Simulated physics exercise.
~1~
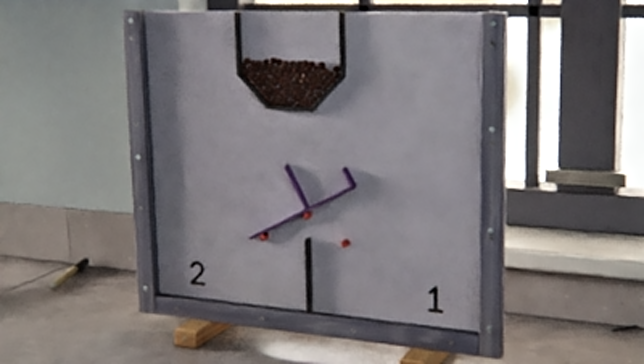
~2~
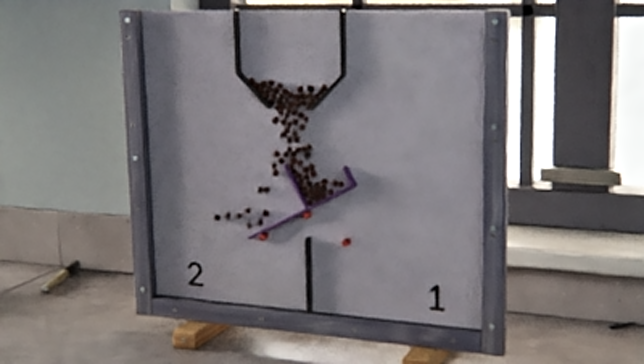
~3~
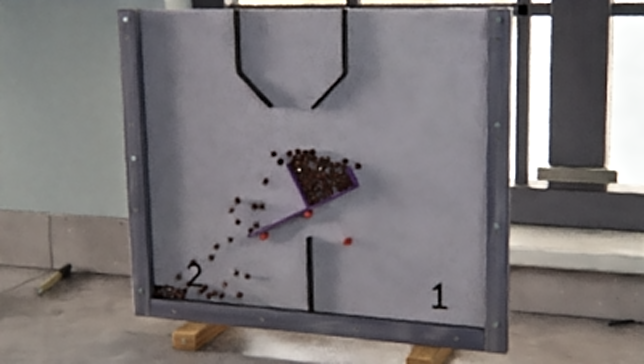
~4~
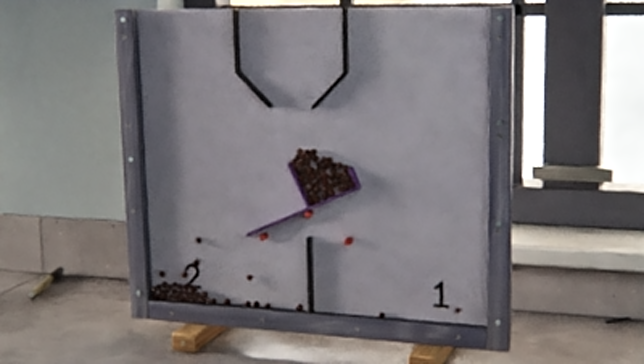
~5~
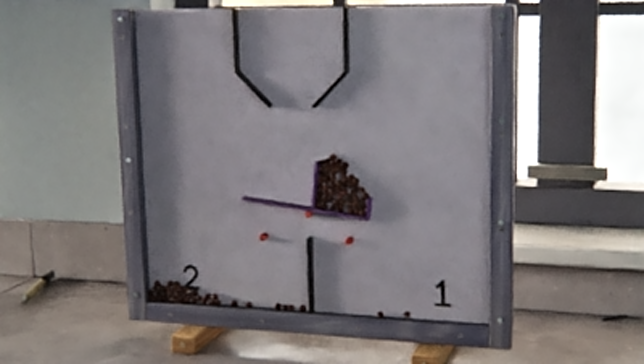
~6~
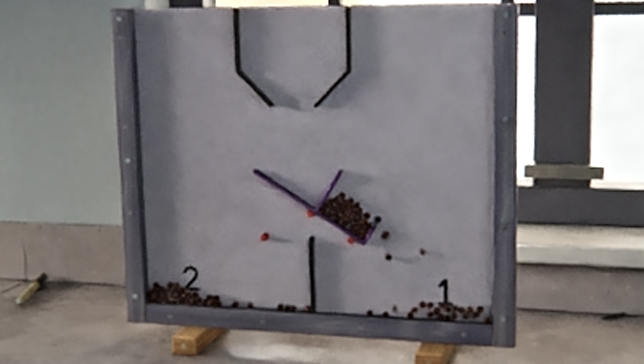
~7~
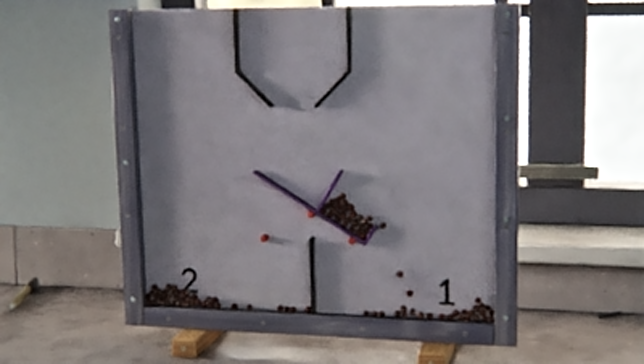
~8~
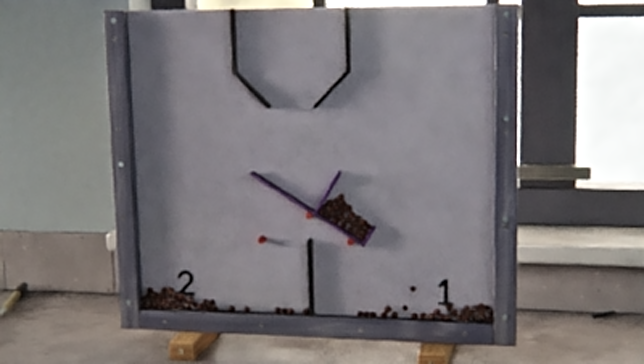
In an upright clear-faced case by a window, dark beads pour from a hopper onto a tilted purple tray, some spilling left into bin two, until the tray tips right and drops others into bin one, ending with beads in both bins and some still on the tray.
